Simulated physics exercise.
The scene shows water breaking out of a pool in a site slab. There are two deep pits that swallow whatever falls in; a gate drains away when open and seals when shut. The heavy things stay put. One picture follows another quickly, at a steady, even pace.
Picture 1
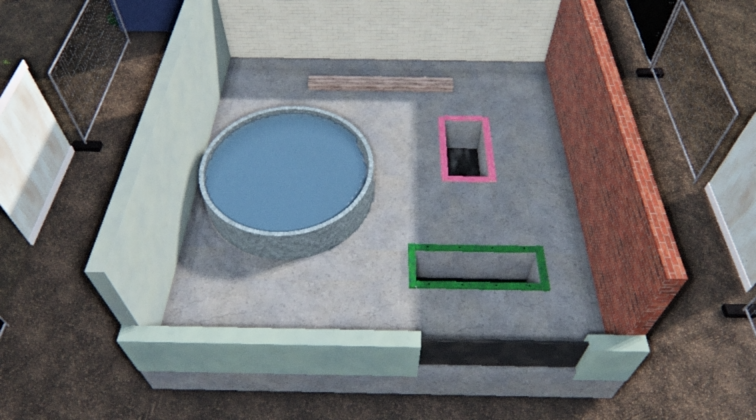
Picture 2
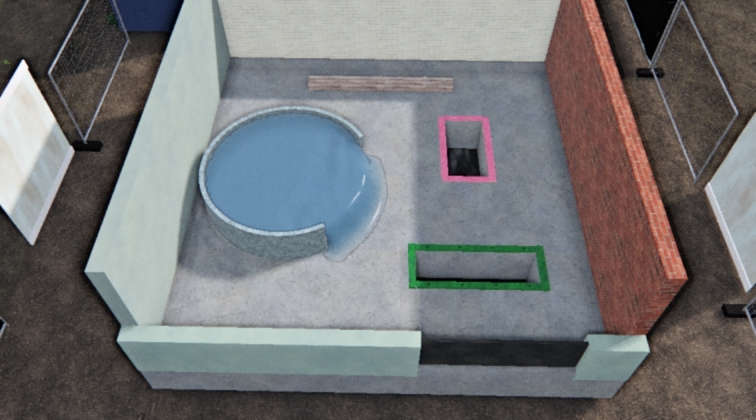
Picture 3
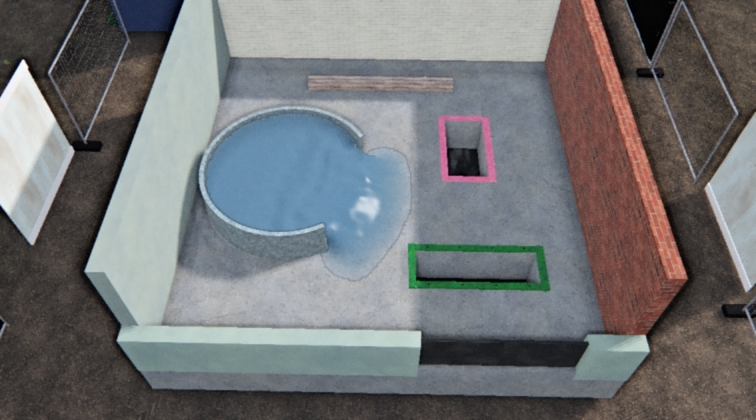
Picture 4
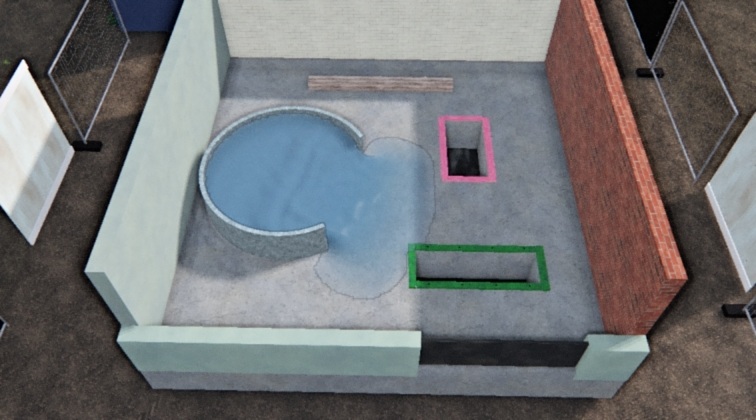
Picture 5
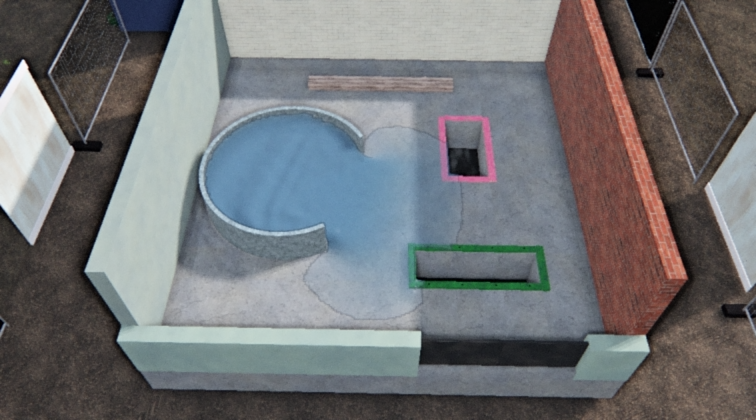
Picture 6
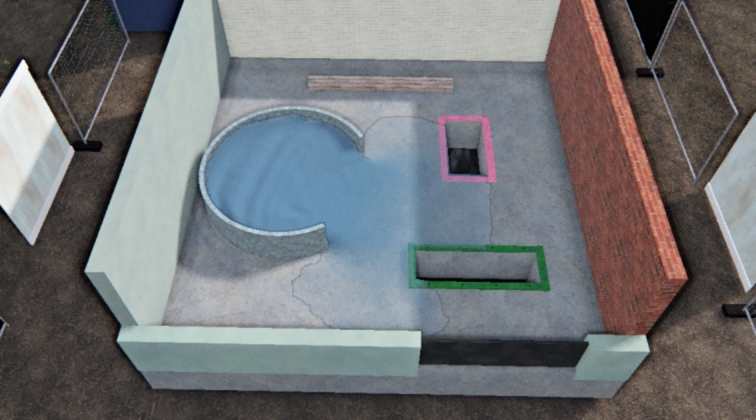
At first, still blue water fills a round, low-walled pool on a grey slab enclosed by walls. Then the pool's right side is open and water pours out through the gap, spreading across the slab in a widening, thinning sheet that reaches around the pink-edged and green-edged rectangular openings.
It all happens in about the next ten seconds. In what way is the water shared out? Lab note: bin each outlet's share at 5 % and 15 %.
Bins - gate: Under 5 %; pink pit: Over 15 %; green pit: Over 15 %.
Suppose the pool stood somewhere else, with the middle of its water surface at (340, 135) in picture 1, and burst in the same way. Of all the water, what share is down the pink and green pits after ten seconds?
Within ten seconds the pink pit collects 45 percent of the total and the green pit 15 percent.
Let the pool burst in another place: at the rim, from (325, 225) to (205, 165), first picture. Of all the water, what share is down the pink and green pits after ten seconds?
Per cent: Pink 8, green 20.
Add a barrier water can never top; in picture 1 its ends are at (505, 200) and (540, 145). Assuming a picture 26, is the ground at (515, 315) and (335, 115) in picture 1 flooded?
Going in order, I'd say drenched and kept out of it.
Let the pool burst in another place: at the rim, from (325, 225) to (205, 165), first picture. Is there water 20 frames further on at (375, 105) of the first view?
Result - puddle-free.
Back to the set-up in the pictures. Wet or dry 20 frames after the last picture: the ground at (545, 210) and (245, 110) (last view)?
Taking them as listed, one is inundated and the next is left untouched.
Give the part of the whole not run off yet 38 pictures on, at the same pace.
Around 60 percent.
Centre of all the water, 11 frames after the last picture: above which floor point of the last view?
Centre: Close to (365, 210).
A moment on, water covers 30 % of the floor; the gate 0 %, the pink pit 3 %, the green pit 4 %.
Next, water covers 40 % of the floor; the gate 0 %, the pink pit 7 %, the green pit 9 %.
Then, water covers 50 % of the floor; the gate 0 %, the pink pit 11 %, the green pit 16 %.
Later, water covers 70 % of the floor; the gate 0 %, the pink pit 15 %, the green pit 24 %.
In the end, water covers 85 % of the floor; the gate 0 %, the pink pit 19 %, the green pit 28 %.
